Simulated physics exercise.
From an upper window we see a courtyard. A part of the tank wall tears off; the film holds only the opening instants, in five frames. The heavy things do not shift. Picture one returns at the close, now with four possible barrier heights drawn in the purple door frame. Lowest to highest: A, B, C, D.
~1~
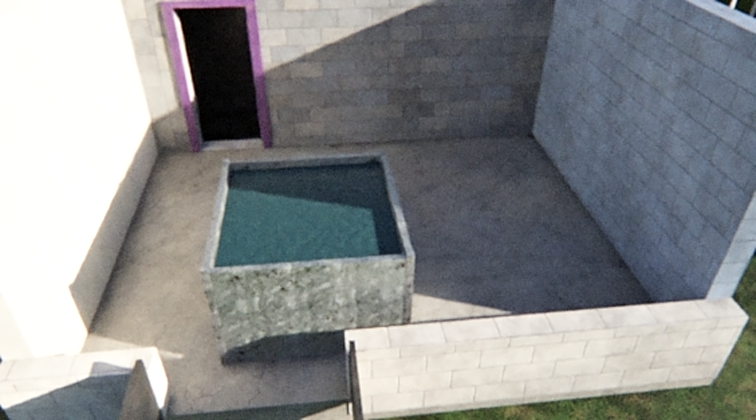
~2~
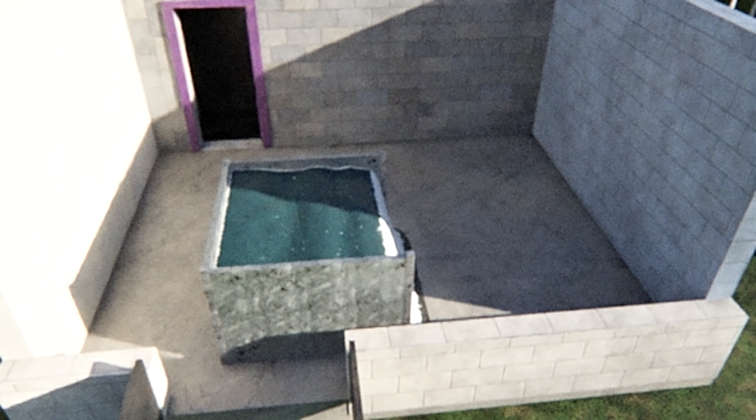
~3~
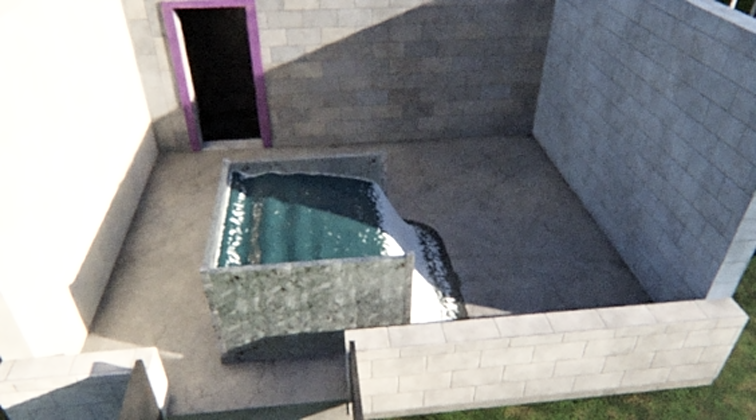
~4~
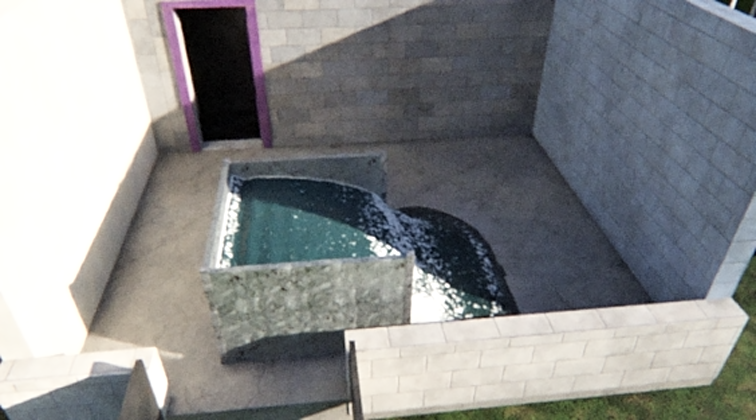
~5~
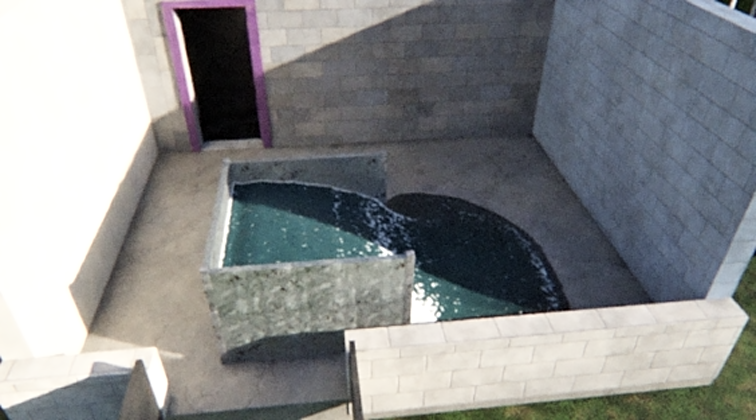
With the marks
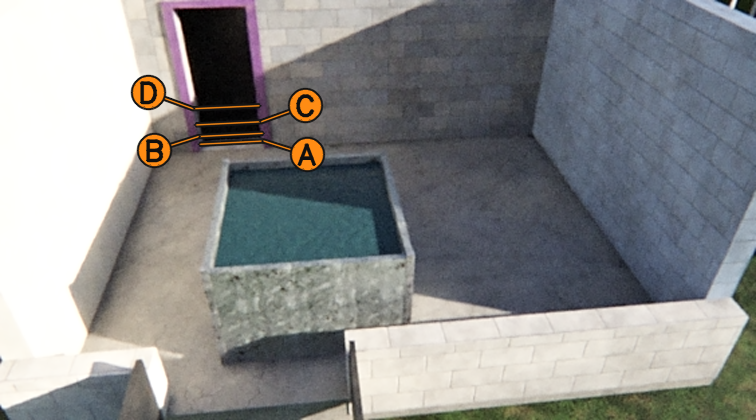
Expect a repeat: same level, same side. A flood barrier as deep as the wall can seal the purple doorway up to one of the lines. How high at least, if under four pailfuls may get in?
Take A.
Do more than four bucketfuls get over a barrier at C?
No, that is safe.
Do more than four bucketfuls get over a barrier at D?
No, that is safe.
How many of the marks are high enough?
All of them.
On the marked copy, A at (232, 142); B at (230, 134); C at (228, 123); D at (226, 107); from the bottom up A, B, C, D.
With A, a splash gets over, under a bucket.
With B, nothing gets over.
With C, nothing gets over.
With D, nothing gets over.
